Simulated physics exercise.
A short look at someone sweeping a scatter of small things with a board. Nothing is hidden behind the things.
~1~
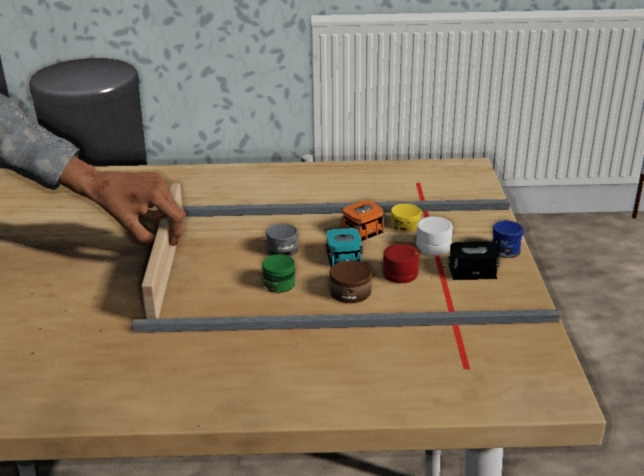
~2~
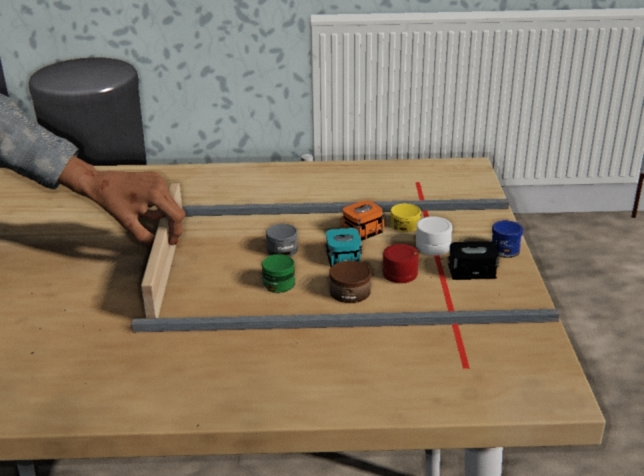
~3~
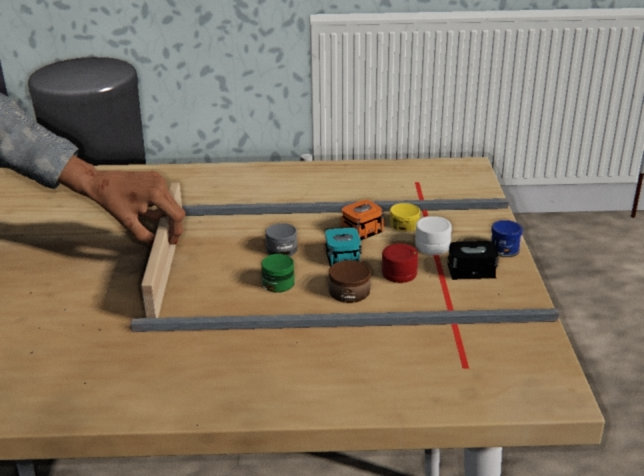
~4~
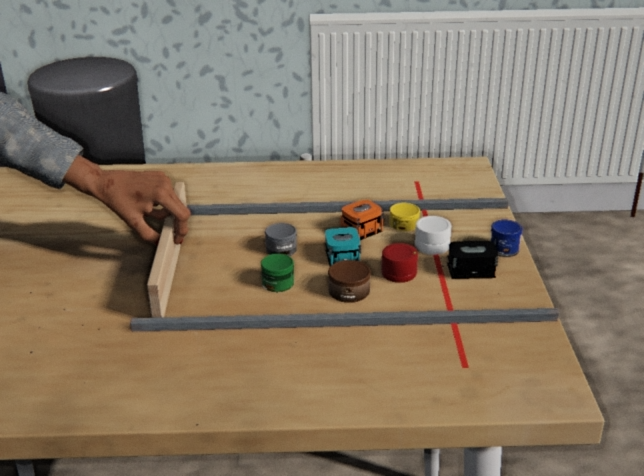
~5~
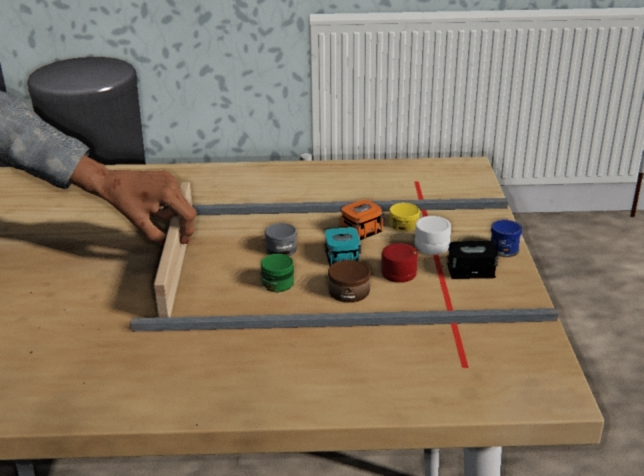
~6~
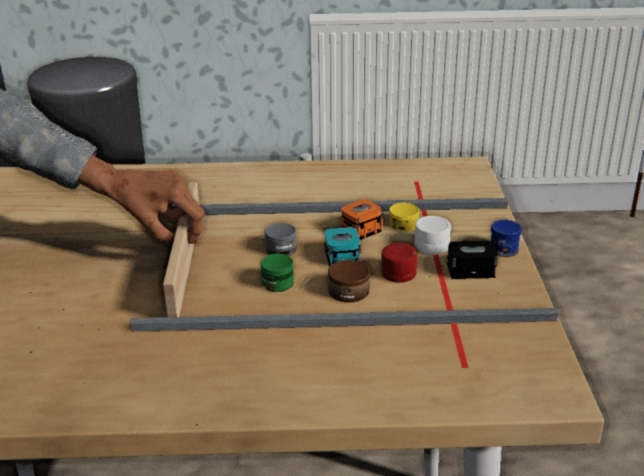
A hand slides a wooden board slightly right toward small tubs and cases on a table.
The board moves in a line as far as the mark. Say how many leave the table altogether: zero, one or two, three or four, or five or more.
In the end the number that fall off is zero.
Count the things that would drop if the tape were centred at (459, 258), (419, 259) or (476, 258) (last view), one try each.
The counts: 2, 0 and 2.
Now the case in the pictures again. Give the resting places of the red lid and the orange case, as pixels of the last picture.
About (492, 269), and the other about (441, 212).
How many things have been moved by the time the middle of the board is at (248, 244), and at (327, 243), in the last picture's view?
0 and 4.
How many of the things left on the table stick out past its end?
The number is 1.
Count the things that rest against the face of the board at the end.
5 of them.
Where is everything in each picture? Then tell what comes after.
Blue pot (507, 239); black case (474, 261); white lid (434, 236); board (165, 248); tape (438, 260), in the first picture.
Black case (473, 260); grey tub (282, 241), in the second picture.
White lid (433, 235); yellow tub (405, 217), in the third picture.
Blue pot (506, 238); red lid (399, 263), in the fourth picture.
Black case (472, 260); turquoise case (343, 247), in the fifth picture.
Blue pot (505, 238); black case (472, 260); white lid (432, 235); board (184, 246); tape (437, 259), in the sixth picture.
A little later, none off yet; blue pot at rest near (505, 238); black case at rest near (472, 260); white lid at rest near (432, 235).
When it is over, the number that fall off is zero.
